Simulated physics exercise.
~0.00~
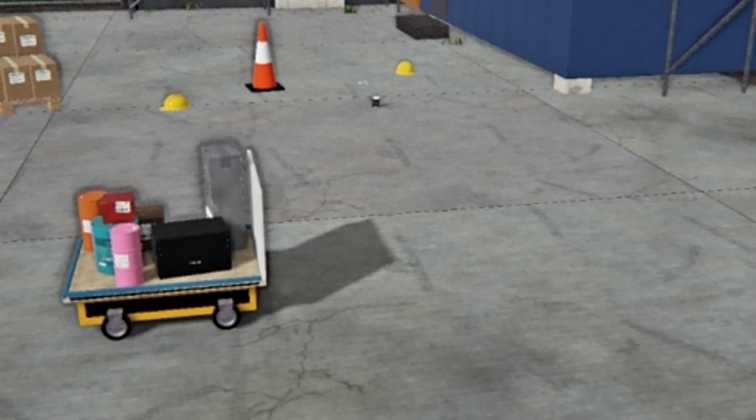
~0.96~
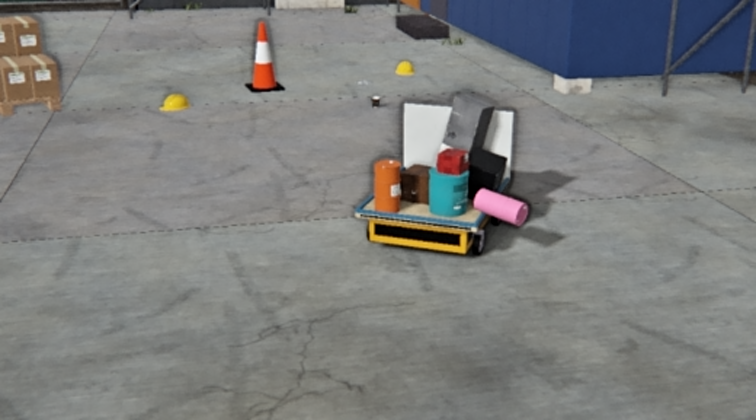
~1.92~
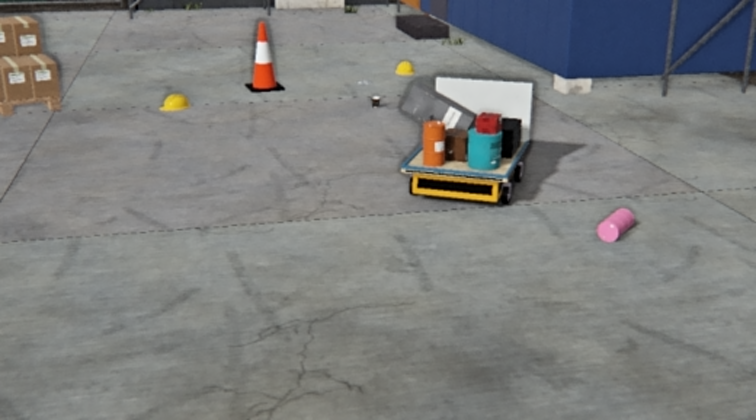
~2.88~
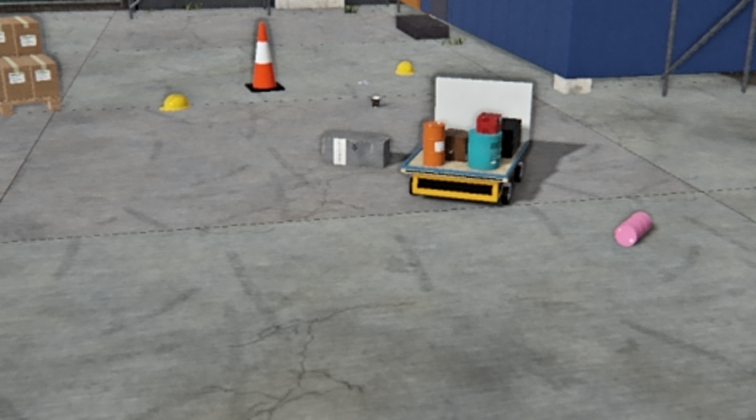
On a cracked concrete yard with stacked cartons, a traffic cone and a blue wall behind, a low yellow-edged cart carries canisters, a turquoise pail, boxes and a black toolbox against a white board. It starts at the lower left, then travels right and swings round to face away from the viewer. During the turn, the pink canister tips over the right side and the tall grey box leans. The canister lands on the ground while the grey box topples toward the left. Finally the cart stands still with the grey box lying to its left and the pink canister to its right.
